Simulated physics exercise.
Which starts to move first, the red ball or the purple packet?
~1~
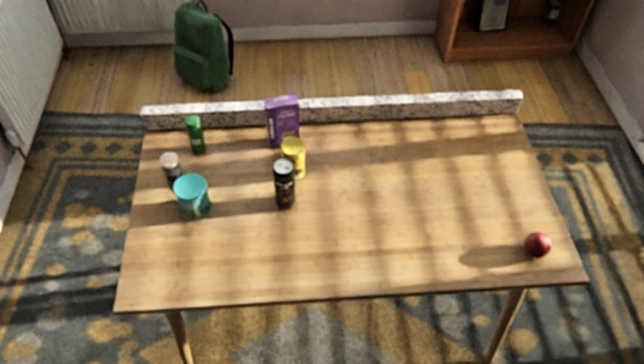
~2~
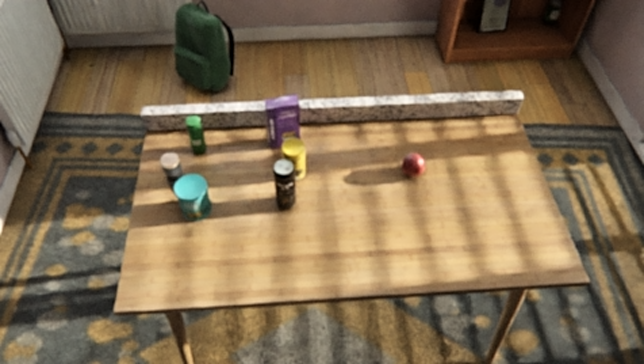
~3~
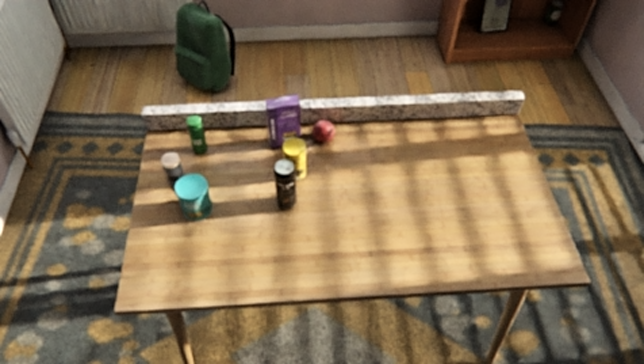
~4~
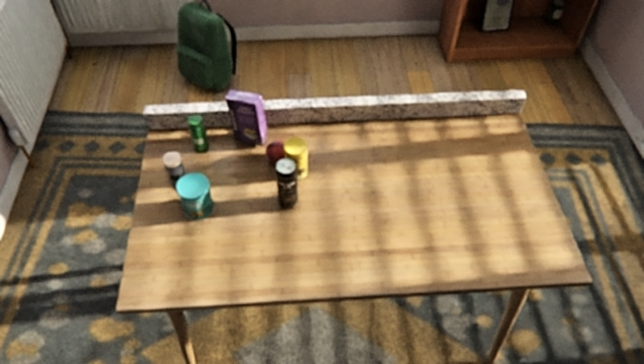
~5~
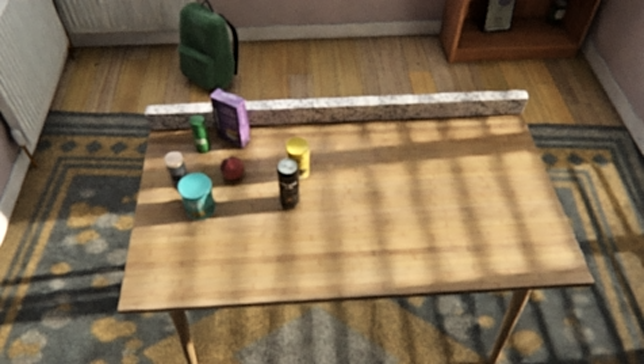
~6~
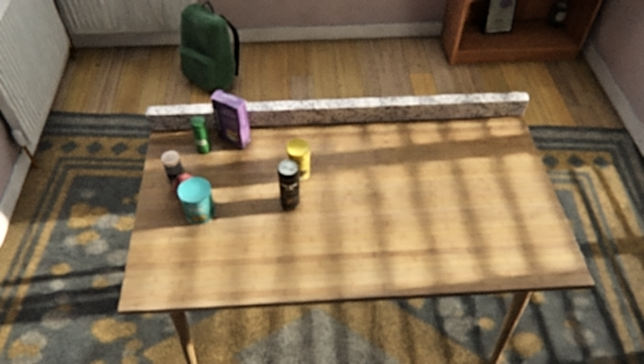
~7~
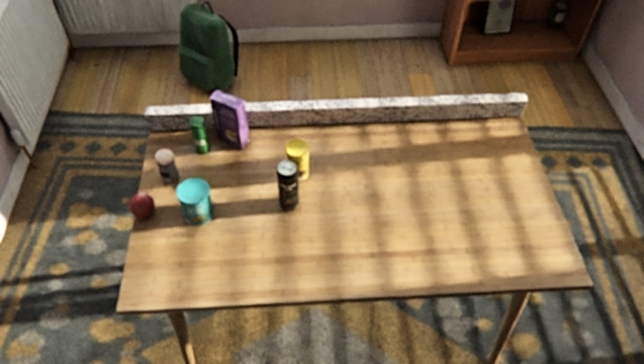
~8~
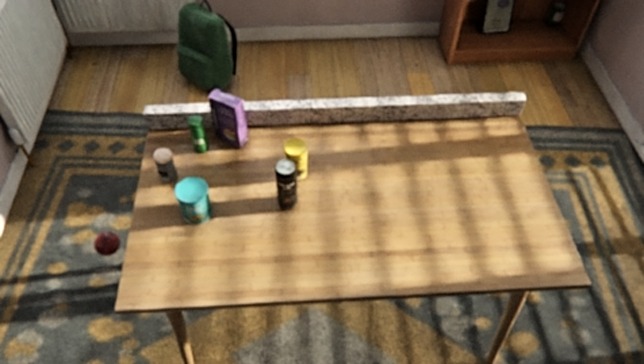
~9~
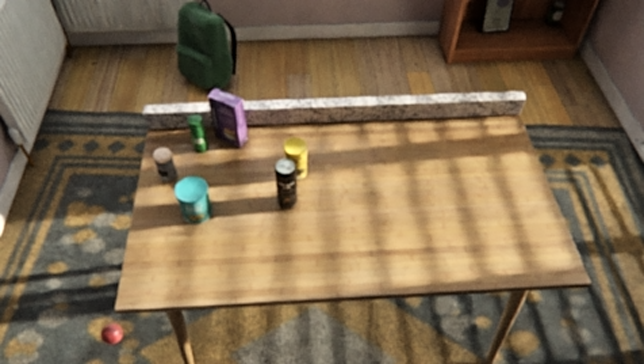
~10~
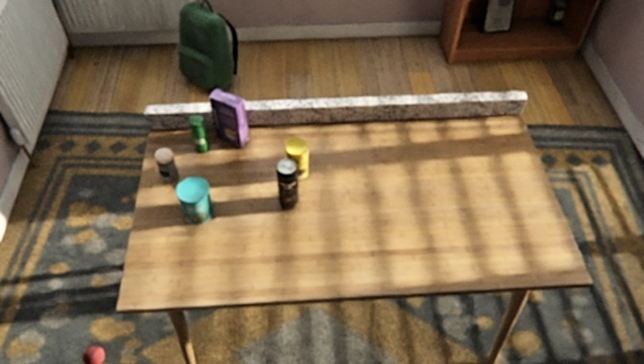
The red ball starts to move first. The purple packet shifts left only after the ball has rolled across the table to it.
